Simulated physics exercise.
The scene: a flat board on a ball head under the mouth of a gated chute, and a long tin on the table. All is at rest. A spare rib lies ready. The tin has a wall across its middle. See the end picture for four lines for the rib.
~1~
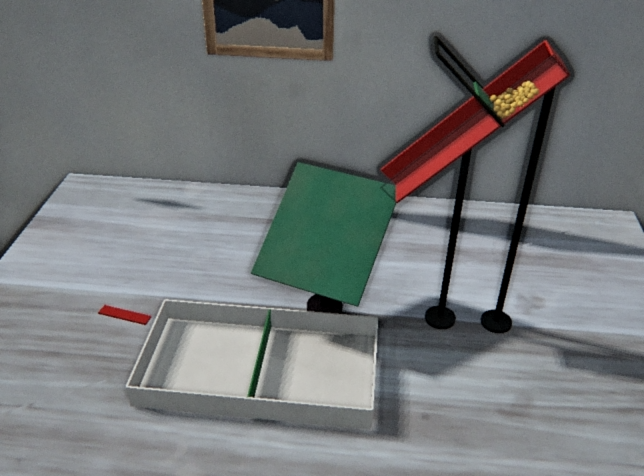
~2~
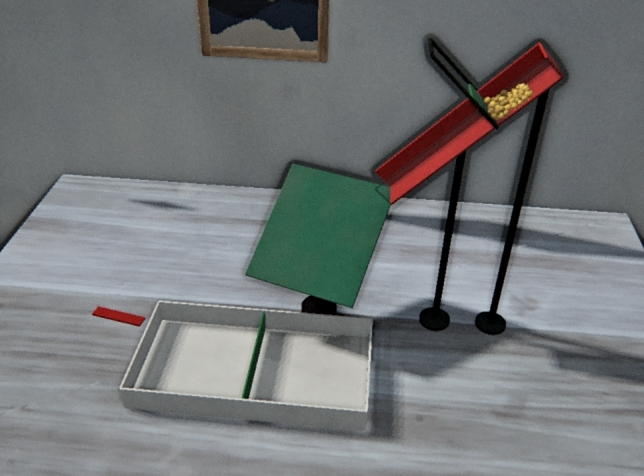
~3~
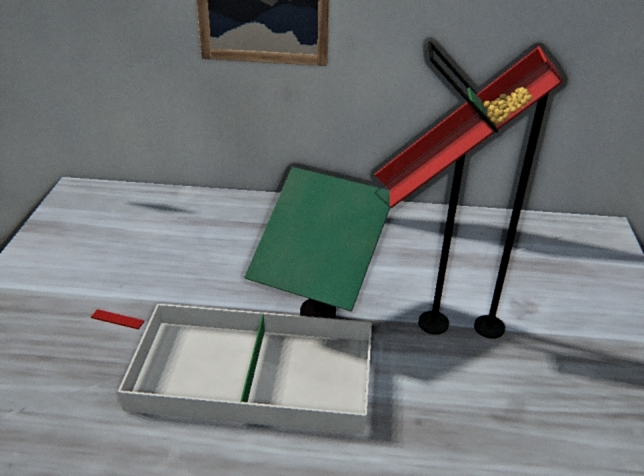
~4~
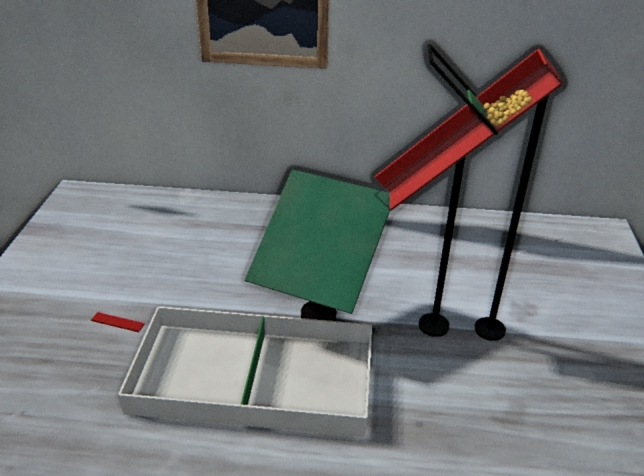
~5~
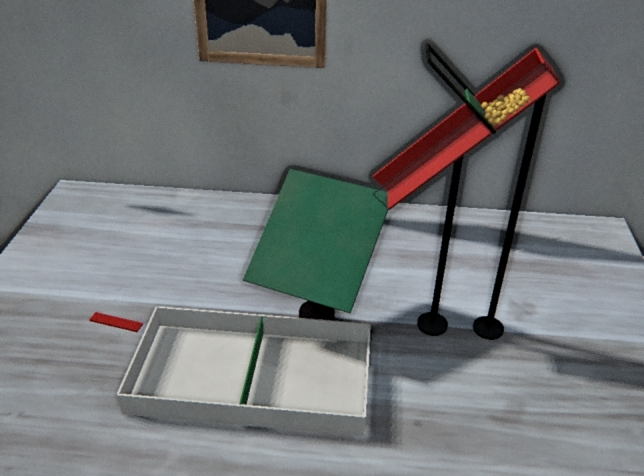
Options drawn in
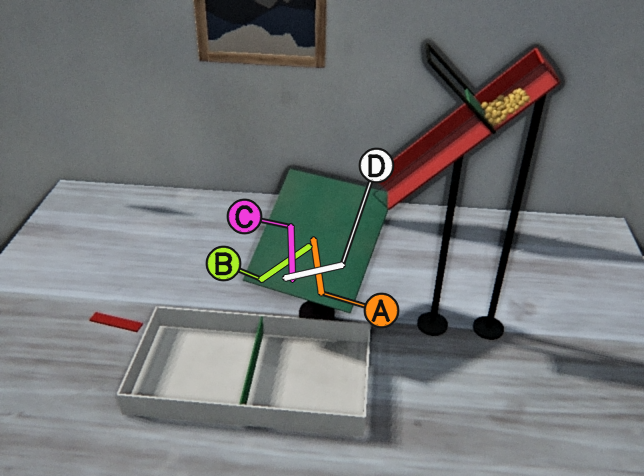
A red chute on thin black stands slopes down to the left at the upper right, holding a heap of yellow puffed balls behind a dark gate, in a grey-walled room seen from slightly above. Below its mouth a green board tilts over a pale tin with a green middle wall on a whitish wooden table, a red strip lying to the left. Nothing in the scene moves; only the camera shifts very slightly.
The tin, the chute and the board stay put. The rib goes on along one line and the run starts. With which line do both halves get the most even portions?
B.
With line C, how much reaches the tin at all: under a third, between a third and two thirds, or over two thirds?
Line C gives over two thirds.
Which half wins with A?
More lands on the right.
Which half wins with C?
More lands on the right.
On the marked copy, line A from (313, 239) to (321, 292); line B from (308, 246) to (261, 279); line C from (290, 226) to (292, 279); line D from (342, 265) to (285, 277).
With A, of what is caught, close to a quarter in the left half, the bulk in the right.
With B, of what is caught, close to half in the left half, close to half in the right.
With C, of what is caught, a small share in the left half, all but a few in the right.
With D, of what is caught, all but a few in the left half, a small share in the right.
